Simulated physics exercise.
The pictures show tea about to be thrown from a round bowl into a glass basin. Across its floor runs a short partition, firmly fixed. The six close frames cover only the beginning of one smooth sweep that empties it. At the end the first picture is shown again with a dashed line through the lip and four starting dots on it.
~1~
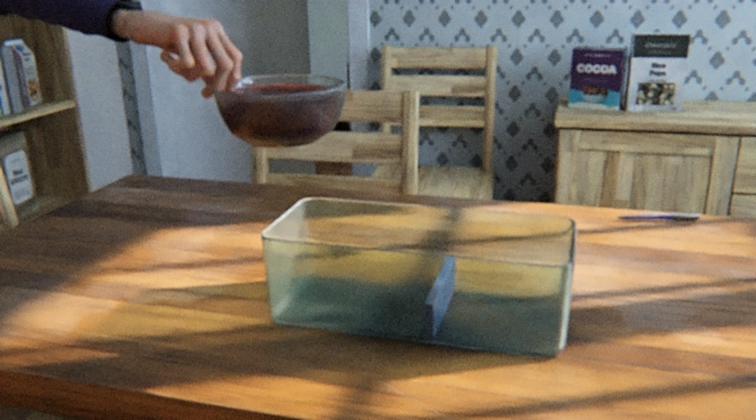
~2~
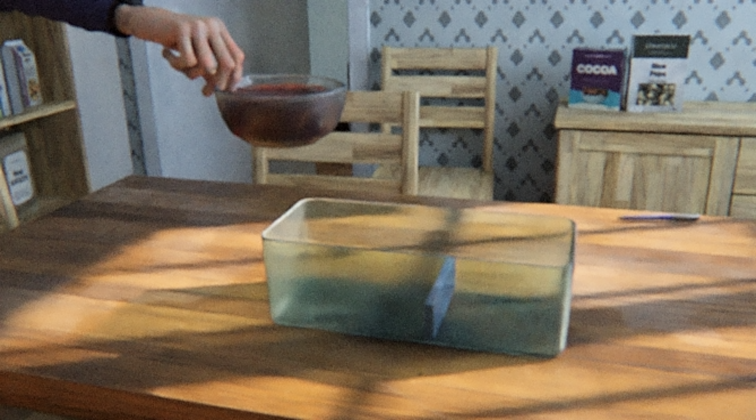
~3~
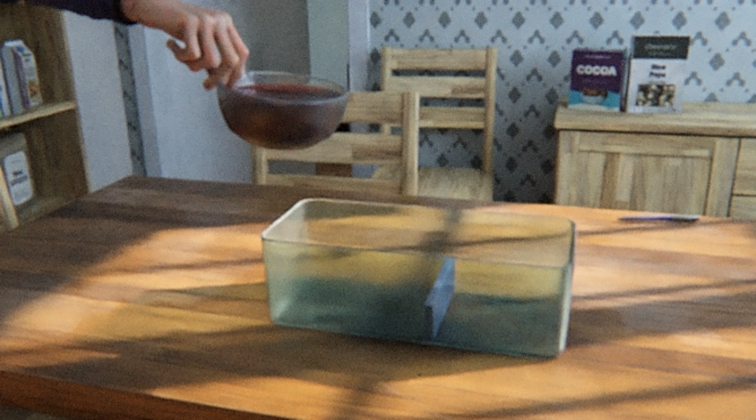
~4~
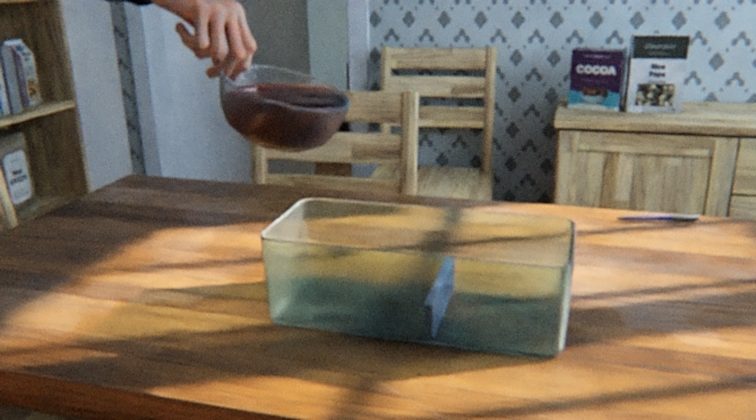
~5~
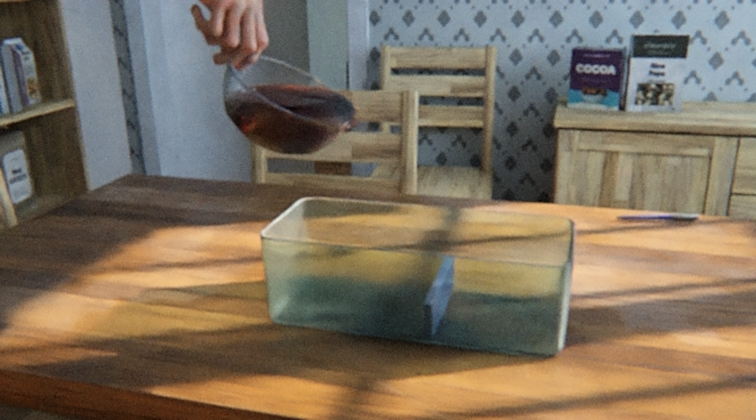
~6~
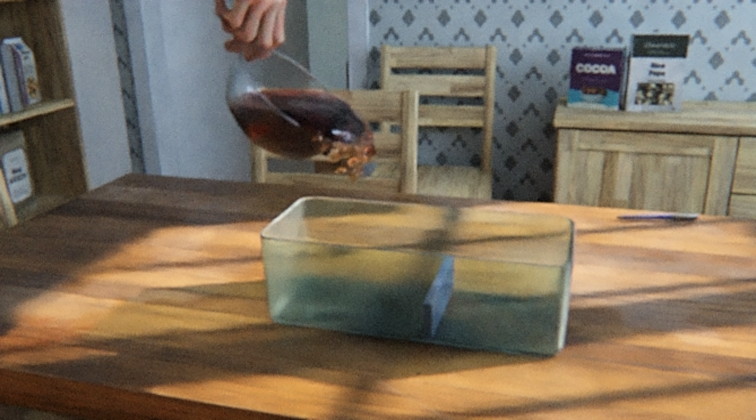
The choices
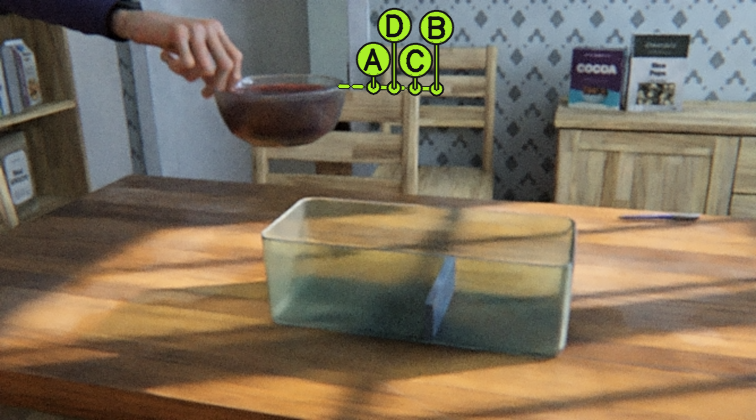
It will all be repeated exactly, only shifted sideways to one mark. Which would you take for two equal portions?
D works best here.
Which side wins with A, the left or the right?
More ends on the left.
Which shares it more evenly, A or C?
That is dot C.
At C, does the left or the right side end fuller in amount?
The right one.
On the marked copy, A at (373, 87); B at (436, 89); C at (415, 88); D at (394, 87).
With A, about 77 % ends left of the wall and 20 % right of it; 3 % is lost outside.
With B, about 19 % ends left of the wall and 79 % right of it.
With C, about 32 % ends left of the wall and 67 % right of it.
With D, about 51 % ends left of the wall and 47 % right of it.
